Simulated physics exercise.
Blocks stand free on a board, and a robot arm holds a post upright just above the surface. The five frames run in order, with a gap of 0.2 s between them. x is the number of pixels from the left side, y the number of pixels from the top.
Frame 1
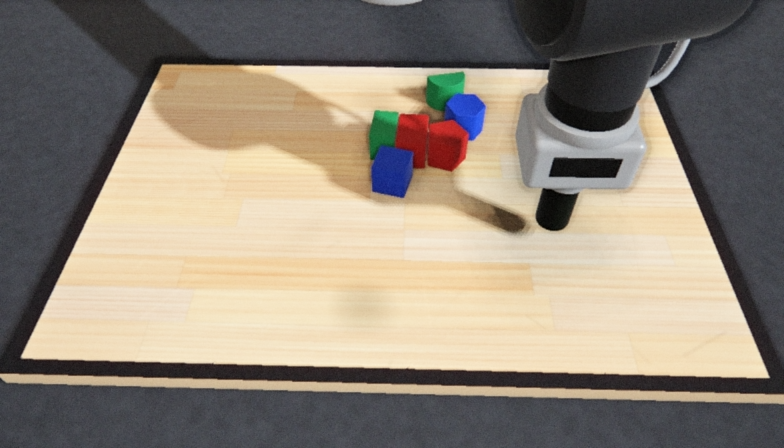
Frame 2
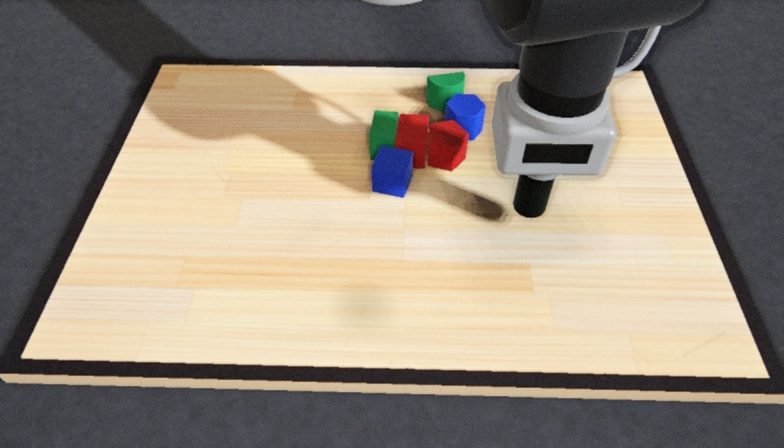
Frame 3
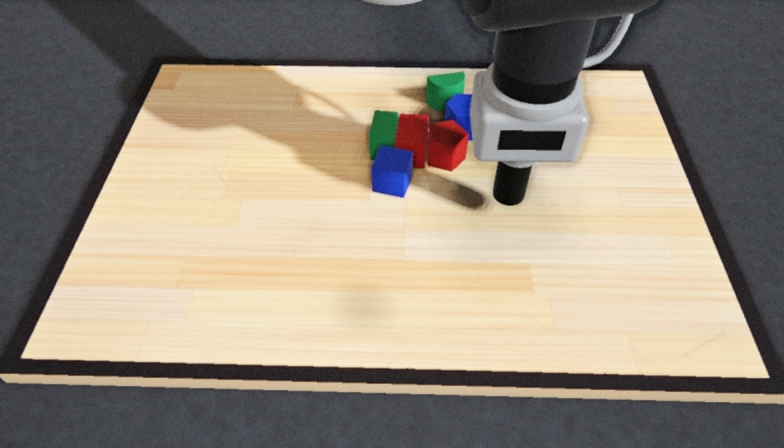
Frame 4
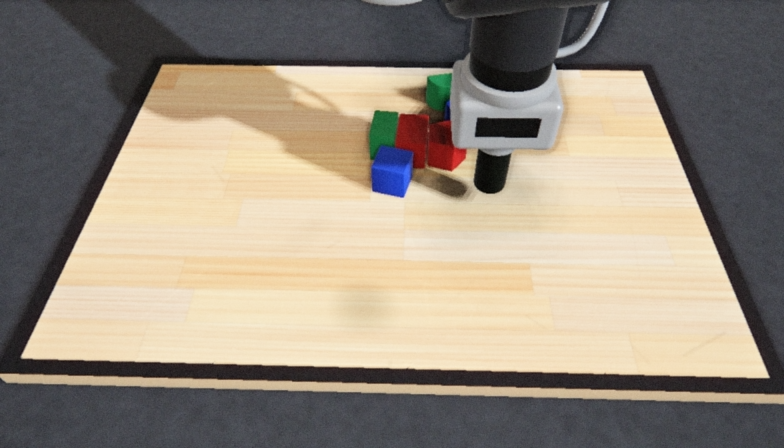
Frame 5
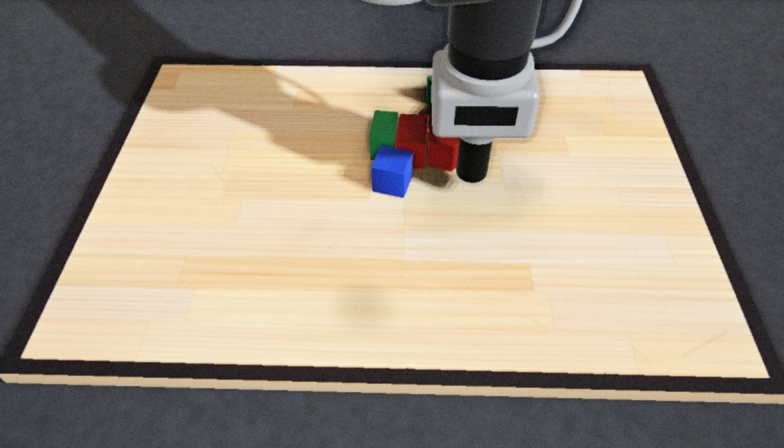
Robot arm holding a black post upright, sliding it left and slightly away across a wooden board toward still coloured blocks.
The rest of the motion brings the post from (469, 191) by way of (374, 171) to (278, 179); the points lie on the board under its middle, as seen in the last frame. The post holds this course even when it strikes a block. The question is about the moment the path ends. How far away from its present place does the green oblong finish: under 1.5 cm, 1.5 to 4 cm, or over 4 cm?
That block covers short of 1.5 cm.
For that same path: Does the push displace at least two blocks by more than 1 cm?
No, it doesn't check out.
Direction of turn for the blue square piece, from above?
My answer: Anticlockwise.
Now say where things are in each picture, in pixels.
In the first picture, lower end of the post at (551, 220), tops of blocks, green oblong at (384, 123), blue square piece at (392, 159), red oblong at (412, 128).
In the second picture, post at (529, 208), blocks as before.
In the third picture, post at (508, 196), blocks as before.
In the fourth picture, post at (489, 184), blocks as before.
In the fifth picture, post at (471, 174), green oblong at (384, 123), blue square piece at (392, 159), red oblong at (412, 128).
One third of the way, post at (405, 158); blue square piece at (374, 158), turned 30° anticlockwise; red oblong at (411, 125).
Two thirds of the way, post at (339, 154); blue square piece at (321, 167), turned 90° anticlockwise; red oblong at (411, 125).
At the end, post at (274, 162); green oblong not moved; blue square piece at (308, 173), turned 115° anticlockwise; red oblong at (411, 125).
